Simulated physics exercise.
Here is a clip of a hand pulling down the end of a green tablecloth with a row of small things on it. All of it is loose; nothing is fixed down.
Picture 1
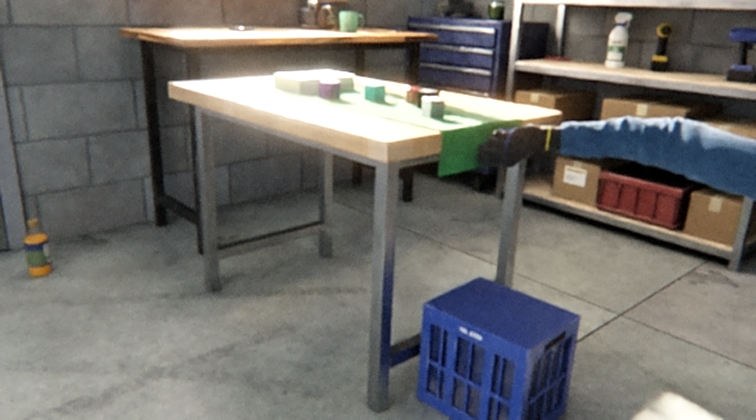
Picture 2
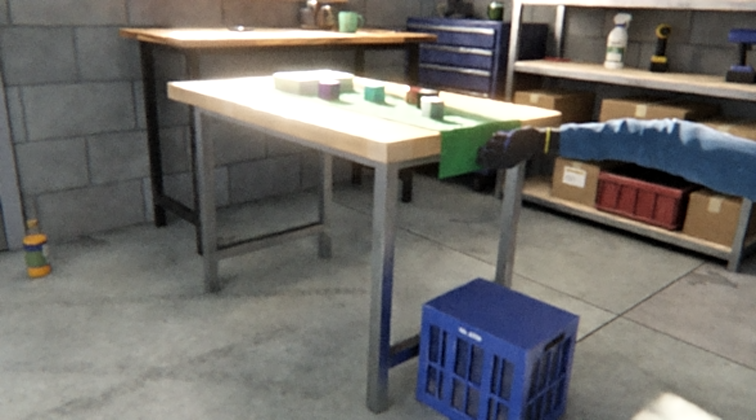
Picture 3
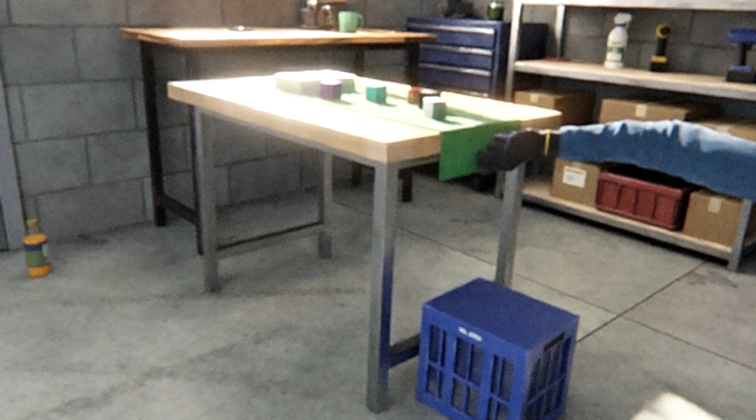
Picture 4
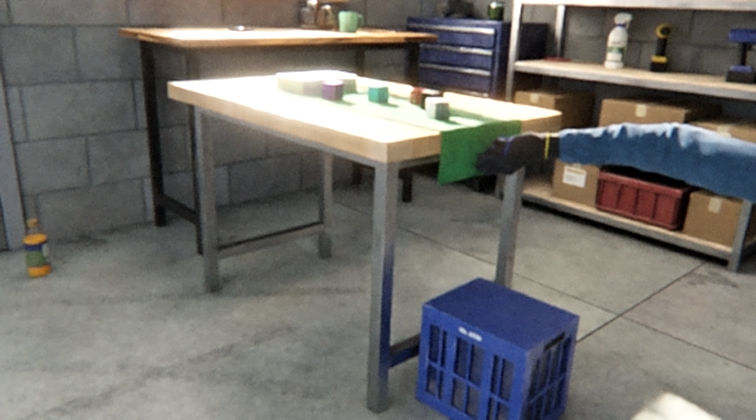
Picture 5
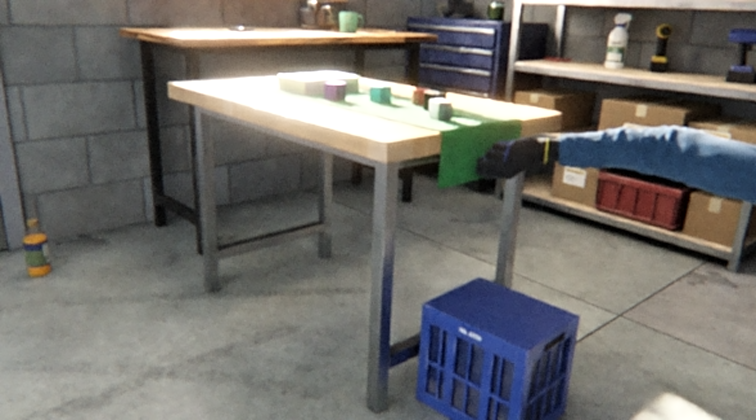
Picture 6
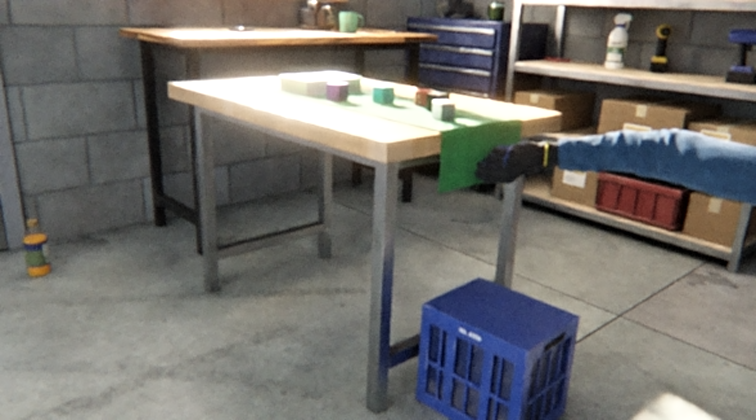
In a garage workshop, a dark-gloved hand slowly pulled the end of a green cloth down a little at the table's edge, and the small cubes on it shifted slightly to the right.
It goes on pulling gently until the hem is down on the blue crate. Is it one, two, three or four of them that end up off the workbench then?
Three come down.
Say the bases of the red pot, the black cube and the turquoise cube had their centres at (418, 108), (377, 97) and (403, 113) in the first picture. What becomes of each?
Red pot: Off; black cube: Still on; turquoise cube: Off.
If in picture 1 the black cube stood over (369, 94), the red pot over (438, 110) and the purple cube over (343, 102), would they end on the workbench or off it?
Black cube kept, red pot dropped, purple cube kept.
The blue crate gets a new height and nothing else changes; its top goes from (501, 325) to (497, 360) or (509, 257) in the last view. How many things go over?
The tally is 4 and 1.
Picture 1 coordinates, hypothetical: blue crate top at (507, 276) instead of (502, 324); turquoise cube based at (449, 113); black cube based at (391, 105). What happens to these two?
The turquoise cube is lost, the black cube stays put.
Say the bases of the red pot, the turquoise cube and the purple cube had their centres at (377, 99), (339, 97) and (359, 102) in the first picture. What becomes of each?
The red pot stays on, the turquoise cube remains up, the purple cube does not fall.
Early on, hem near (476, 245); grey cube gone.
Midway, hem on the crate; grey cube, black cube and red pot gone.
Finally, hem on the crate; grey cube, black cube and red pot gone. It carries off three.
